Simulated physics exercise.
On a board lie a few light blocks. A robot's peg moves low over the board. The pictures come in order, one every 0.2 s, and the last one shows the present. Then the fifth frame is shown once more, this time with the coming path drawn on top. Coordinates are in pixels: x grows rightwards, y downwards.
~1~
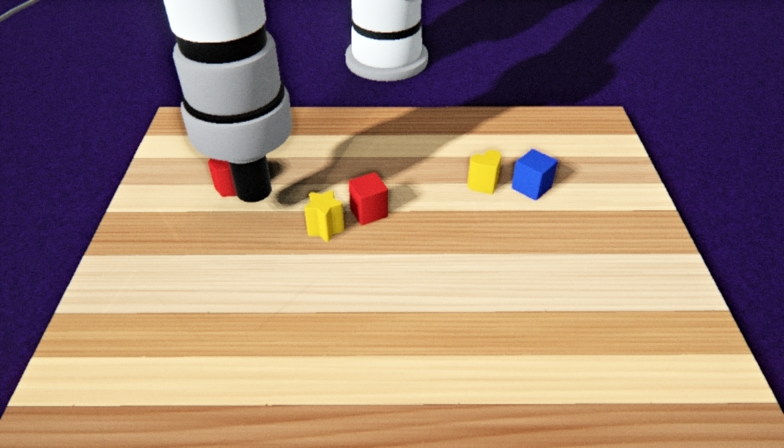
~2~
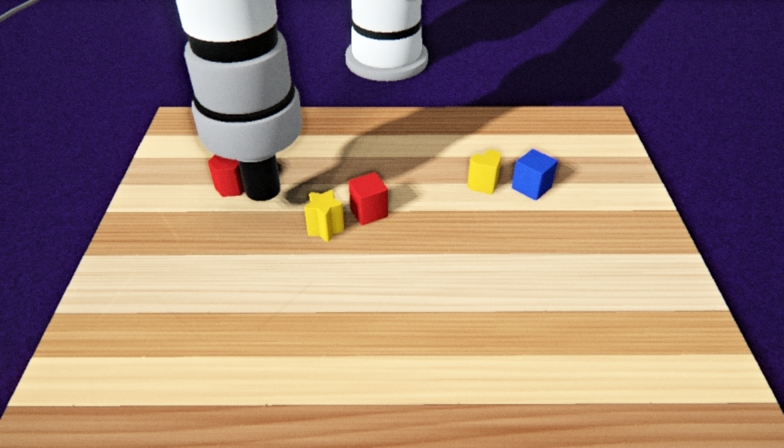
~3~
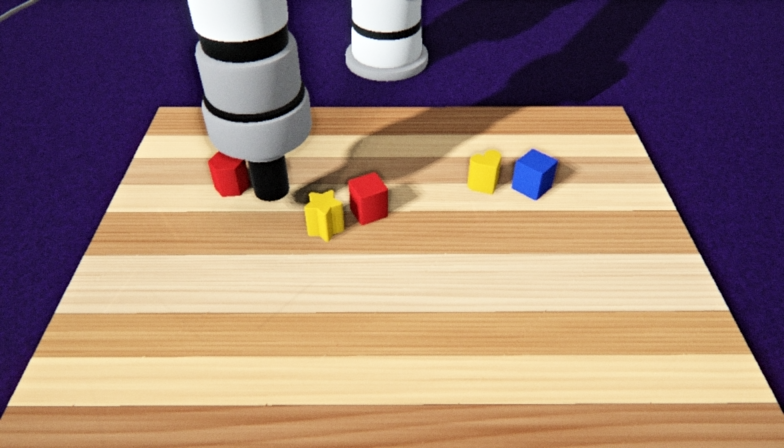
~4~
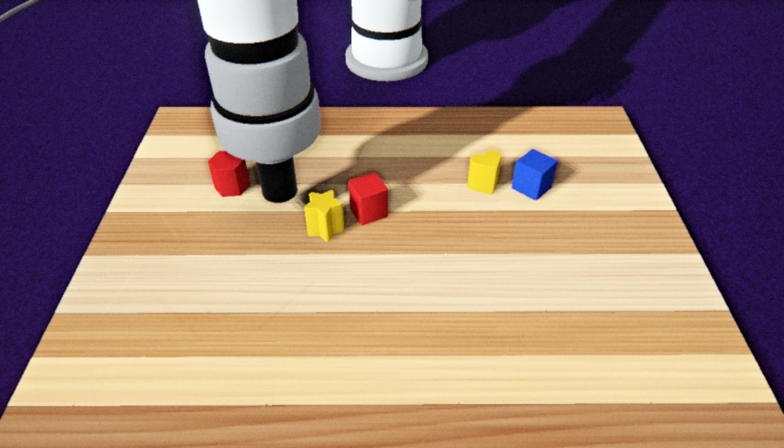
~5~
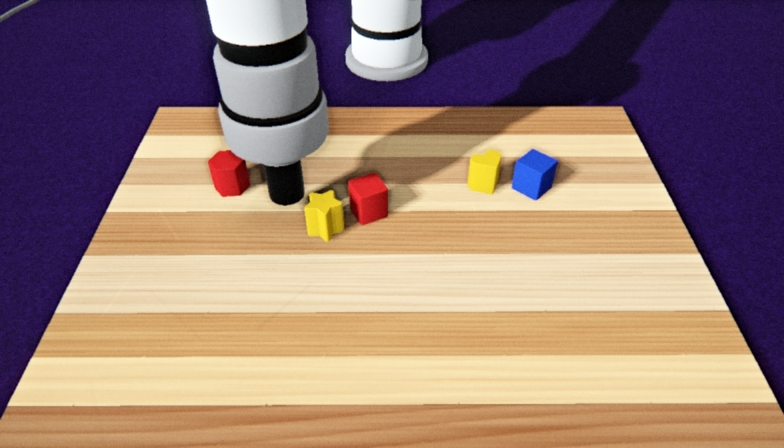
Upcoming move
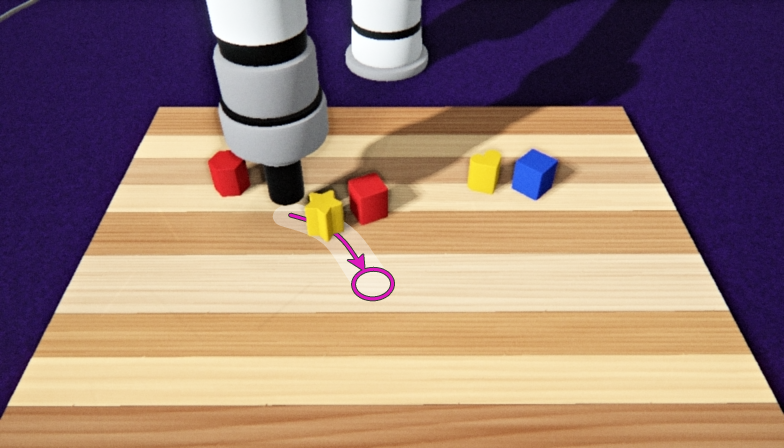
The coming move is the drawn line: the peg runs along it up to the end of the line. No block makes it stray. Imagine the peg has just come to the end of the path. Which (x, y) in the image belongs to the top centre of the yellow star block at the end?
I'd expect the centre of its top face to be at (400, 239).
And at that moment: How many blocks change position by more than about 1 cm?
That's one.
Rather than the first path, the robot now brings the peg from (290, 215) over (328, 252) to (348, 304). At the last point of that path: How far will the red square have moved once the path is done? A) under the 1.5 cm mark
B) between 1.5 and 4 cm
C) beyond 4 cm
A (under the 1.5 cm mark)
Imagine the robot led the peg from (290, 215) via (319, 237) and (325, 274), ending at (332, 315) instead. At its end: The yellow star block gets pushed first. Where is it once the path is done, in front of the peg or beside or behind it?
Fallen away.
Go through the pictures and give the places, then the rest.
Peg tip at (254, 192); block tops, yellow star block at (323, 201); red square at (368, 185), in the first picture.
Peg at (263, 191); blocks unchanged, in the second picture.
Peg at (272, 191); blocks unchanged, in the third picture.
Peg at (280, 192); blocks unchanged, in the fourth picture.
Peg at (287, 195); yellow star block at (323, 201); red square at (368, 185), in the fifth picture.
Path on the board, from (290, 215) by way of (327, 228) and (353, 253) to (373, 284).
On the path given first. One third of the way, peg at (326, 208); yellow star block at (353, 211), turned 20° clockwise.
Two thirds of the way, peg at (352, 233); yellow star block at (384, 230).
At the end, peg at (372, 263); yellow star block at (400, 239), turned 45° anticlockwise; red square in place.
